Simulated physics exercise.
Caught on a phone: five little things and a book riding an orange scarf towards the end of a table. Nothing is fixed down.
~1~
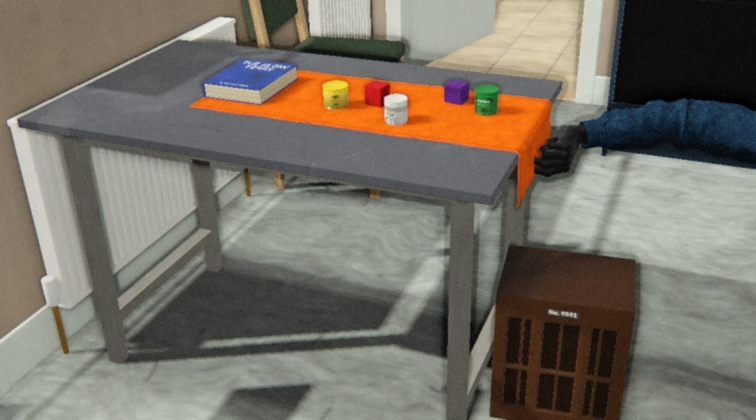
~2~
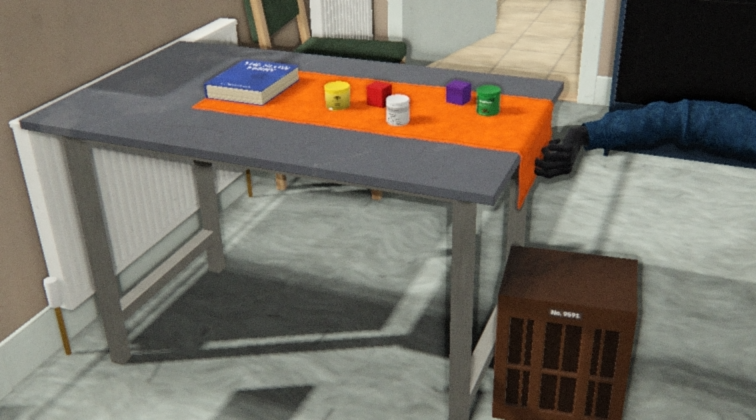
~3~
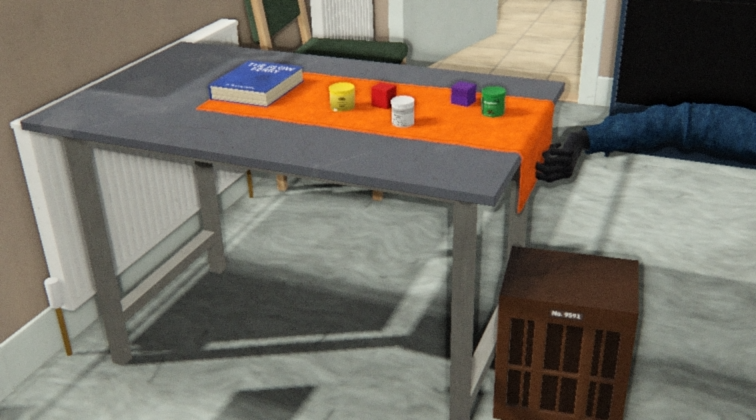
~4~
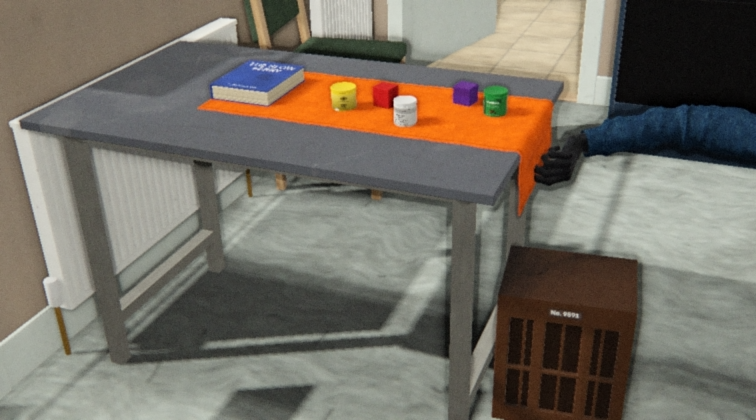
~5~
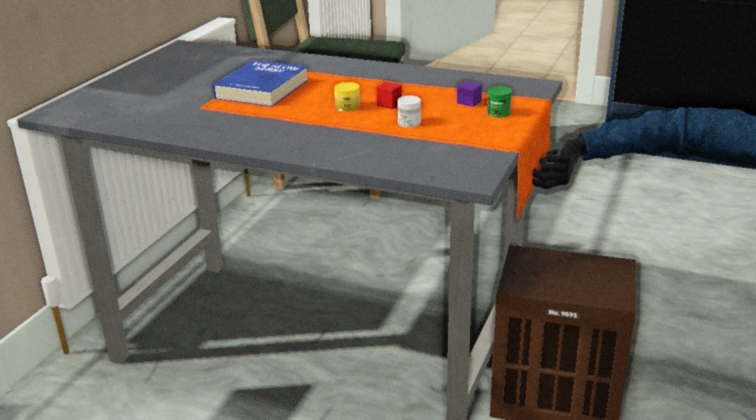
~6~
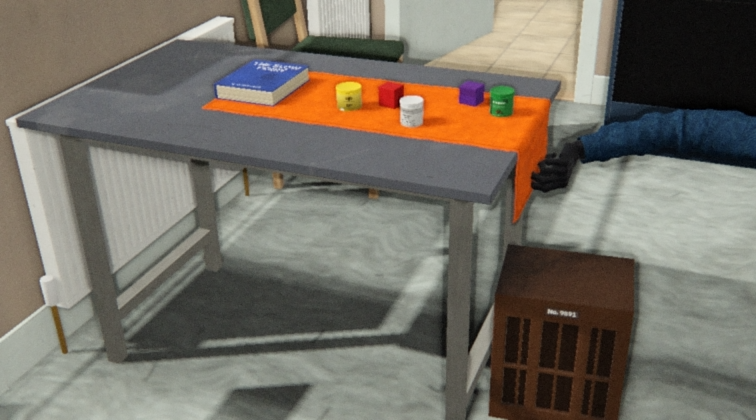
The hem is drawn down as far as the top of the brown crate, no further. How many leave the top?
The count of fallen things is two.
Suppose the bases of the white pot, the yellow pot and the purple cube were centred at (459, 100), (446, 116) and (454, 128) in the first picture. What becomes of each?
The white pot comes down; the yellow pot drops off; the purple cube is carried off.
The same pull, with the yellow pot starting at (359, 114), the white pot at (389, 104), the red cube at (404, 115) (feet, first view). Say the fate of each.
The yellow pot survives; the white pot remains up; the red cube does not fall.
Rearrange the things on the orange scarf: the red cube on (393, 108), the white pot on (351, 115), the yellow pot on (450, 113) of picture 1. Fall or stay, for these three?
The red cube survives; the white pot stays on; the yellow pot goes over.
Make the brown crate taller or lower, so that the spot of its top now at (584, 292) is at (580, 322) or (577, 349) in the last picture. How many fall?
In that case 3 and 4.
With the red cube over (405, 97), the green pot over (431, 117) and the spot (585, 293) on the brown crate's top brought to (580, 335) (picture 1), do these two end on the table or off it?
The red cube comes down, the green pot is carried off.
Soon after, hem near (530, 230); green pot gone.
Then, hem on the crate; green pot and purple cube gone.
At rest, hem on the crate; green pot and purple cube gone. It carries off two.
